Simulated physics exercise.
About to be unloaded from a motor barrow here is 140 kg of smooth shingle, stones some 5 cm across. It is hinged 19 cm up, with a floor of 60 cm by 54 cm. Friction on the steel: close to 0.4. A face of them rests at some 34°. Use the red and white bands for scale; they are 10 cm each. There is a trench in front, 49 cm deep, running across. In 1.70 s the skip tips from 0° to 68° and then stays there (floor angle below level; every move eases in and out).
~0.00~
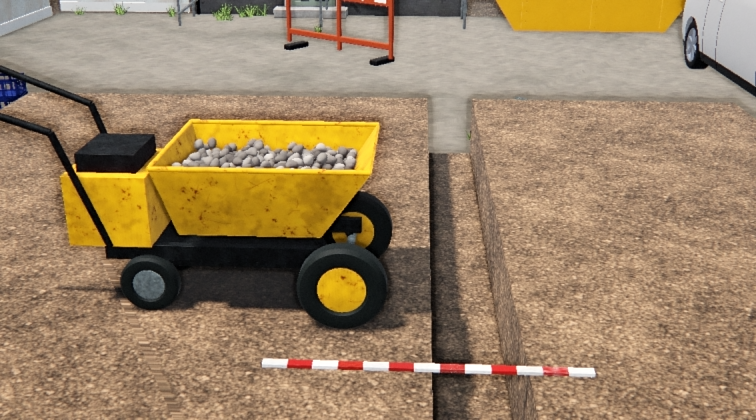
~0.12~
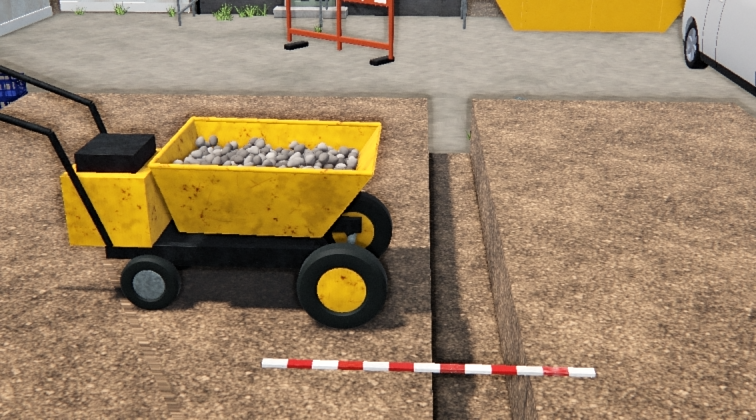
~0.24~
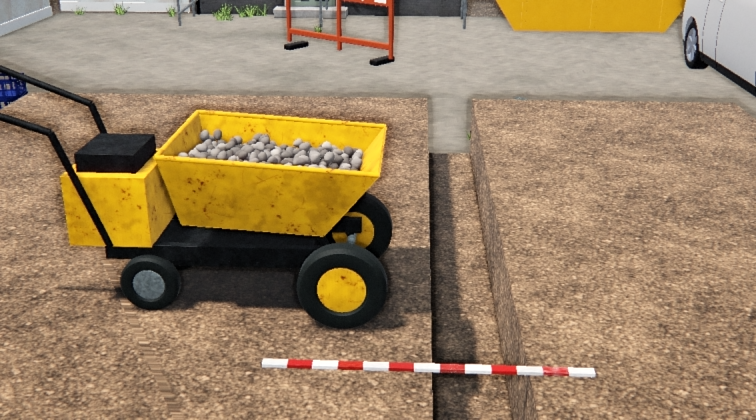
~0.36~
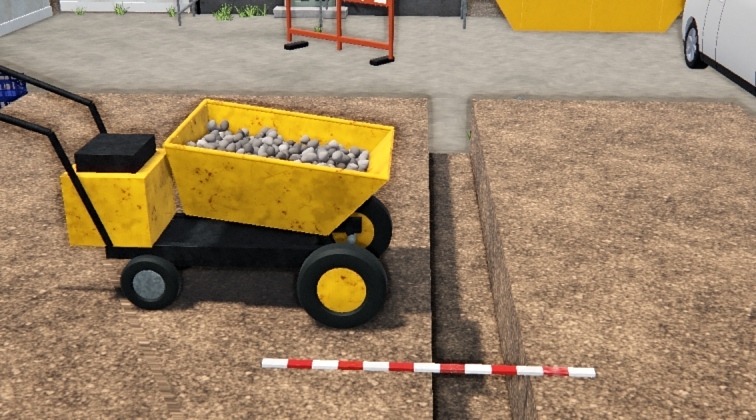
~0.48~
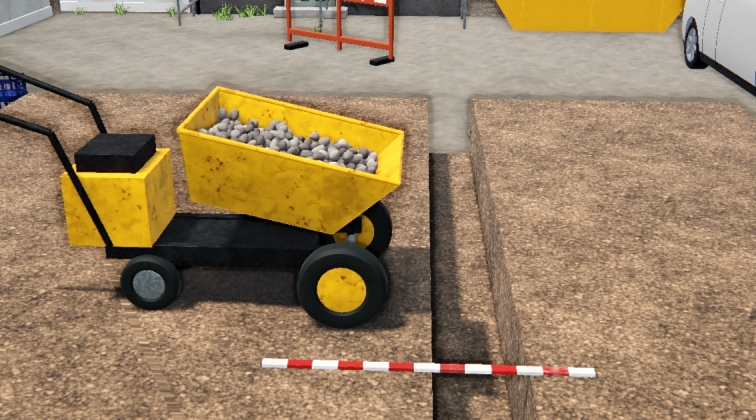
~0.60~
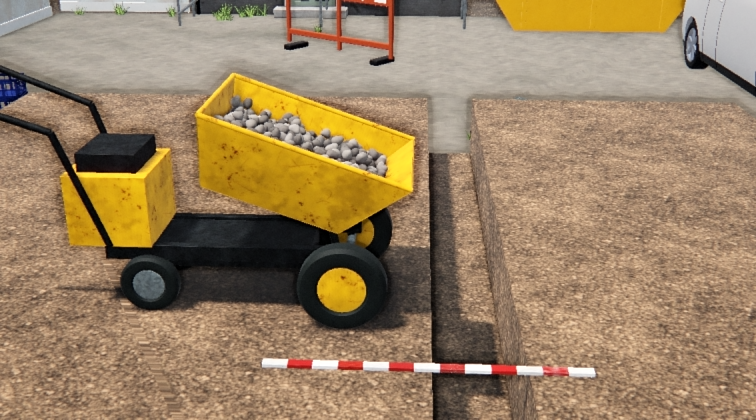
To begin with, a yellow motor barrow loaded with smooth grey stones sits level on brown ground, just left of a narrow trench. Its skip then gradually tilts, the left end rising clear of the black chassis and the right end leaning toward the trench, while the stones stay inside and the wheels remain still.
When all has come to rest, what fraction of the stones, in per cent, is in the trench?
At the end about 63 per cent of the stones are there.
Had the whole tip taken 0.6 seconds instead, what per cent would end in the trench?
Then some 40 per cent would.
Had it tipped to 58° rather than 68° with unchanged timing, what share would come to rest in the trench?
In that case some 50 per cent.
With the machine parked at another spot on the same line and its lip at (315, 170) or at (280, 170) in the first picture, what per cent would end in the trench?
Roughly 100 per cent, then 80 per cent.
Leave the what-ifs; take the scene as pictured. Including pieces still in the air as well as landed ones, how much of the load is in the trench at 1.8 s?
About 25 per cent by then.
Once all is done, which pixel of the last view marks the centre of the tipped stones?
(496, 366).
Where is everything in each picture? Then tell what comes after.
In the first picture, the skip is at 0°, its lip at (370, 173); the top of the load is at (280, 156).
In the second picture, lip at (372, 174), floor tilted 1°, highest stones at (274, 155); the stones move at 0.1 m/s on average.
In the third picture, the skip is at 4°, its lip at (379, 175); the top of the load is at (239, 146); the stones move at 0.3 m/s on average.
In the fourth picture, the skip is at 8°, its lip at (388, 179); the top of the load is at (225, 137); the stones move at 0.4 m/s on average.
In the fifth picture, lip at (399, 184), floor tilted 13°, highest stones at (228, 127); the stones move at 0.4 m/s on average.
In the sixth picture, lip at (412, 191), floor tilted 19°, highest stones at (236, 113); the stones move at 0.5 m/s on average.
After 1.3 s the floor is at 57°; 100 % in the skip; the foremost stones are at (466, 222).
After 1.8 s the floor is at 68°; 52 % in the skip, 24 % in the trench, 24 % past the trench; the foremost stones are at (601, 290).
After 2.2 s the floor is at 68°; 27 % in the skip, 36 % in the trench, 37 % past the trench; the foremost stones are at (686, 303).
After 4.1 s the floor is at 68°; 0 % in the skip, 63 % in the trench, 37 % past the trench; the foremost stones are at (714, 274).
